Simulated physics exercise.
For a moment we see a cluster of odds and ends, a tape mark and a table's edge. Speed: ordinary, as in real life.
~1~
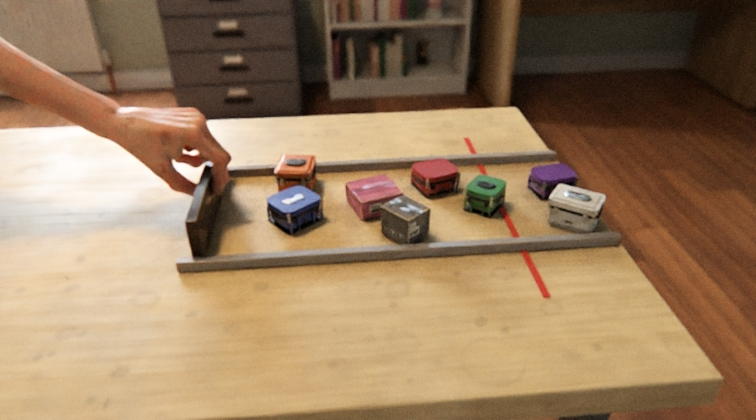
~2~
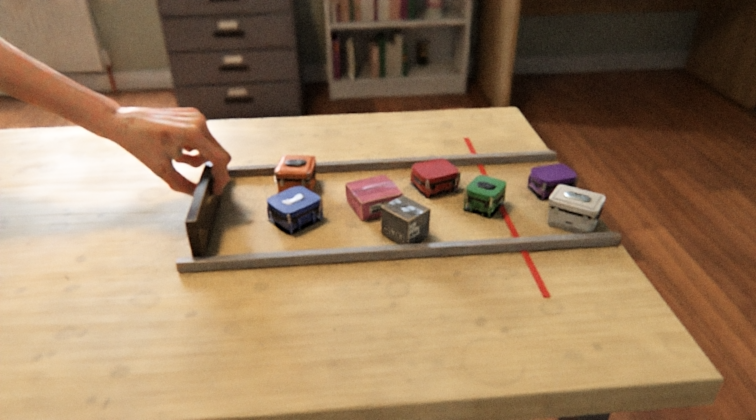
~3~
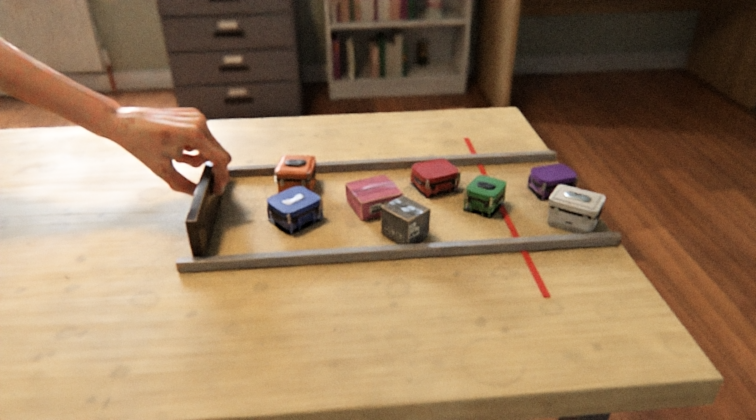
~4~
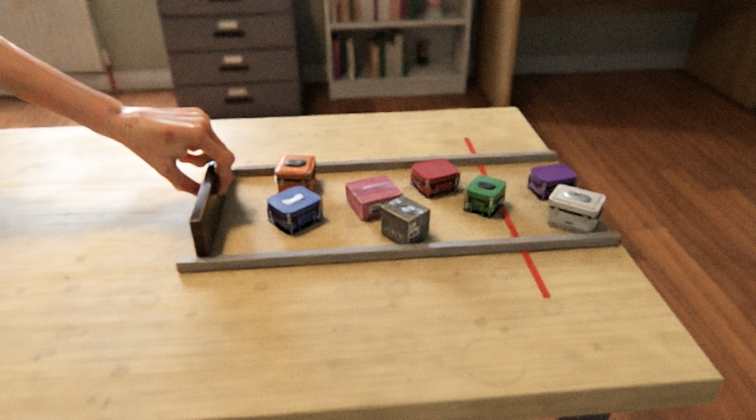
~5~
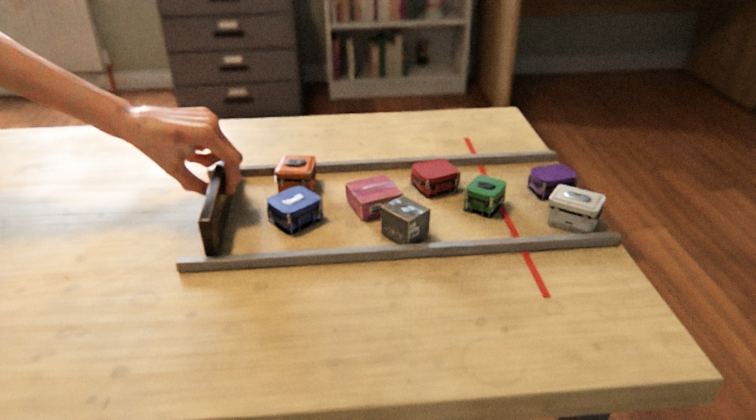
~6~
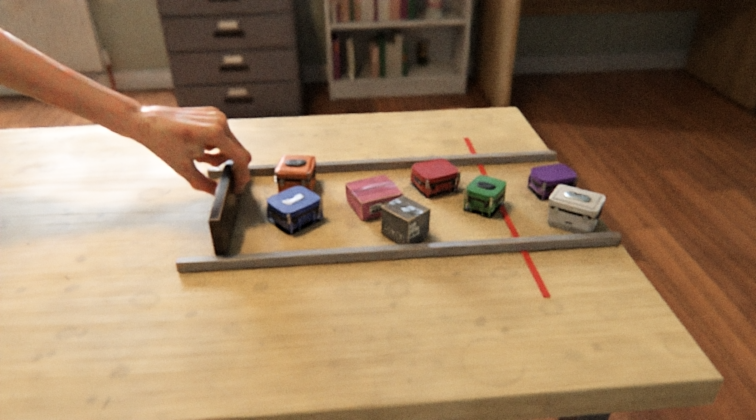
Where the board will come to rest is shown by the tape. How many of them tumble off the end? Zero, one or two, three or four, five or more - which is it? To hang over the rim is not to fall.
I predict that one of them or two will leave the table.
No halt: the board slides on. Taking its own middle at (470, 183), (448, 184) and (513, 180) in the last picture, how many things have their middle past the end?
The numbers are 0, 0 and 3.
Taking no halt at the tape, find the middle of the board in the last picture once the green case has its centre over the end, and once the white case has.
The middle is at (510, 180) when it's the green case, and at (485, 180) when it's the white case.
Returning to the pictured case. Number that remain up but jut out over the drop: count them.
The overhang total is 1.
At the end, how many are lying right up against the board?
In total, 3.
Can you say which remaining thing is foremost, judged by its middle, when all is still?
Green case.
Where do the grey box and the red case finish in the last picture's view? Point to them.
Roughly (533, 220); the other one roughly (533, 163).
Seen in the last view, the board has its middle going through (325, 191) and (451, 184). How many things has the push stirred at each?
At first I count 3, and then 8.
Soon after, none off yet; white case at rest near (575, 210); purple case at rest near (552, 182); green case at rest near (485, 196).
In the end, the number that fall off is one or two; gone, purple case and white case.
